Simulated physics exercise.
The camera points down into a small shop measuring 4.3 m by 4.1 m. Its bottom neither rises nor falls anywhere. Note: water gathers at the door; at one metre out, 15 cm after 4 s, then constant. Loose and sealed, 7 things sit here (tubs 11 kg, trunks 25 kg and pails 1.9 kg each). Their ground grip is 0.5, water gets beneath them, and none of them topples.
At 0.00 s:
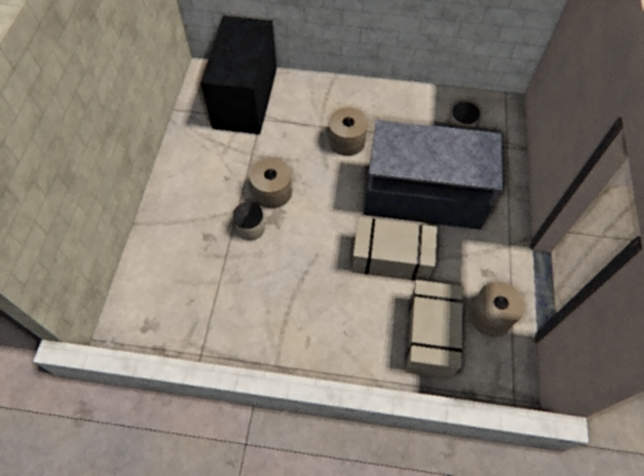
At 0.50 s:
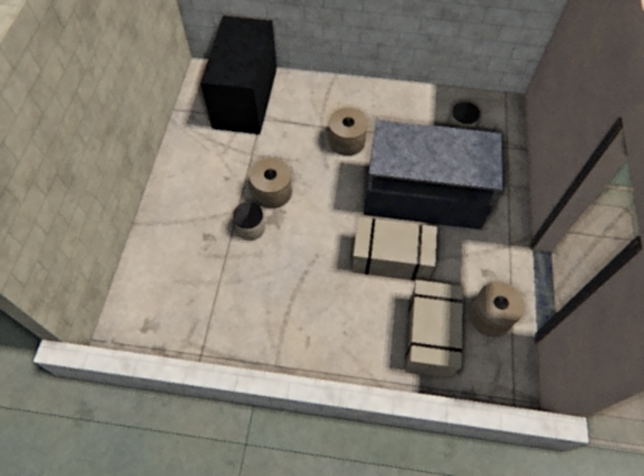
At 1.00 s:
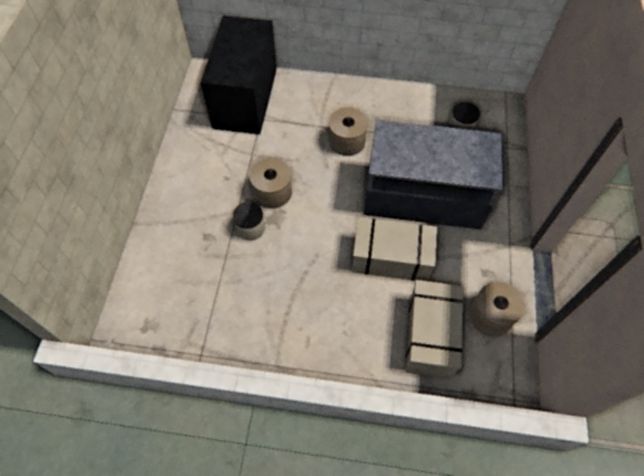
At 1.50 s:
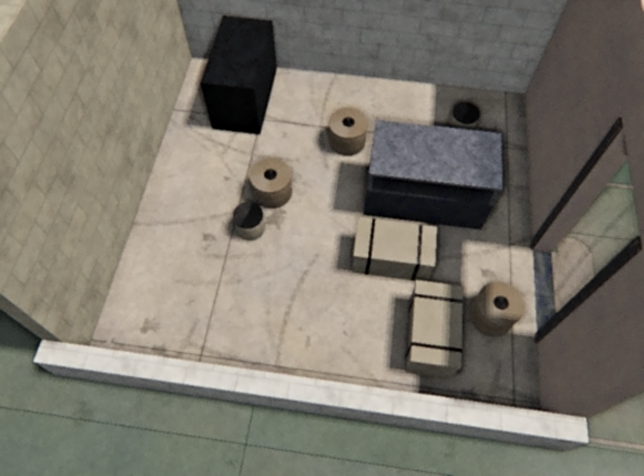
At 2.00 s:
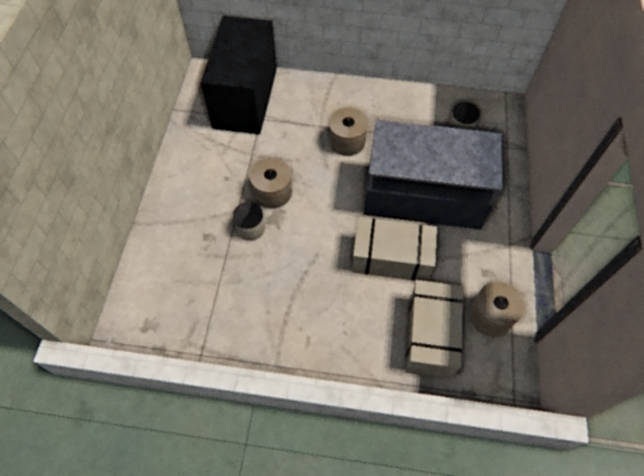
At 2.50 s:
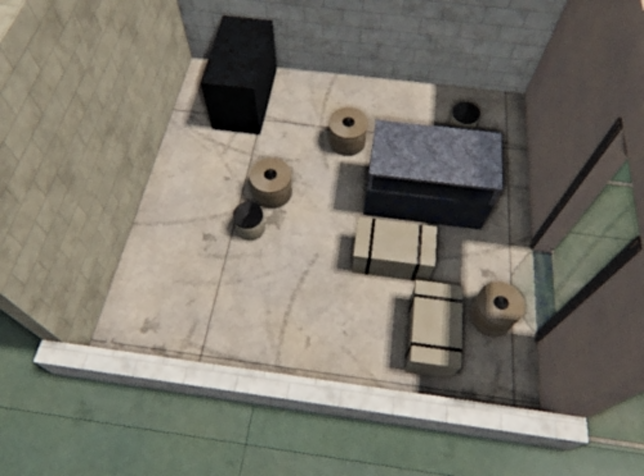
Greenish water spread over the ground outside the small walled room and deepened in colour, then just reached in at the doorway on the right, while the boxes and round containers inside stayed still.
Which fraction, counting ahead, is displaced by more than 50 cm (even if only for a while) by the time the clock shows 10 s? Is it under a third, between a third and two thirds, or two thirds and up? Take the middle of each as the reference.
It is between a third and two thirds.
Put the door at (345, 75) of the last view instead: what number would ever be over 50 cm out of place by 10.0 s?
Then 1.
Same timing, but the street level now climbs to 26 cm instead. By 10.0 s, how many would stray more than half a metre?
Then 4.
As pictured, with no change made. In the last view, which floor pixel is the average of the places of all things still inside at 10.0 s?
Averaged position, last view: Near pixel (337, 236).
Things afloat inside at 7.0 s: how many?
Then: 0.
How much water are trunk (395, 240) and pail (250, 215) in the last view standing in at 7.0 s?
4 and 2 cm.
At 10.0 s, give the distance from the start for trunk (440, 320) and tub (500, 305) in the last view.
140 cm and 60 cm respectively.
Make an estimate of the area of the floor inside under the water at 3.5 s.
1.0 m2.
After 3.5 s 0 of 7 are over 50 cm from their spots; 0 afloat.
After 4.5 s 0 of 7 are over 50 cm from their spots; 0 afloat.
After 7.0 s 2 of 7 are over 50 cm from their spots; 0 afloat.
After 10.0 s 3 of 7 are over 50 cm from their spots, and 3 have been at some point; 1 afloat.
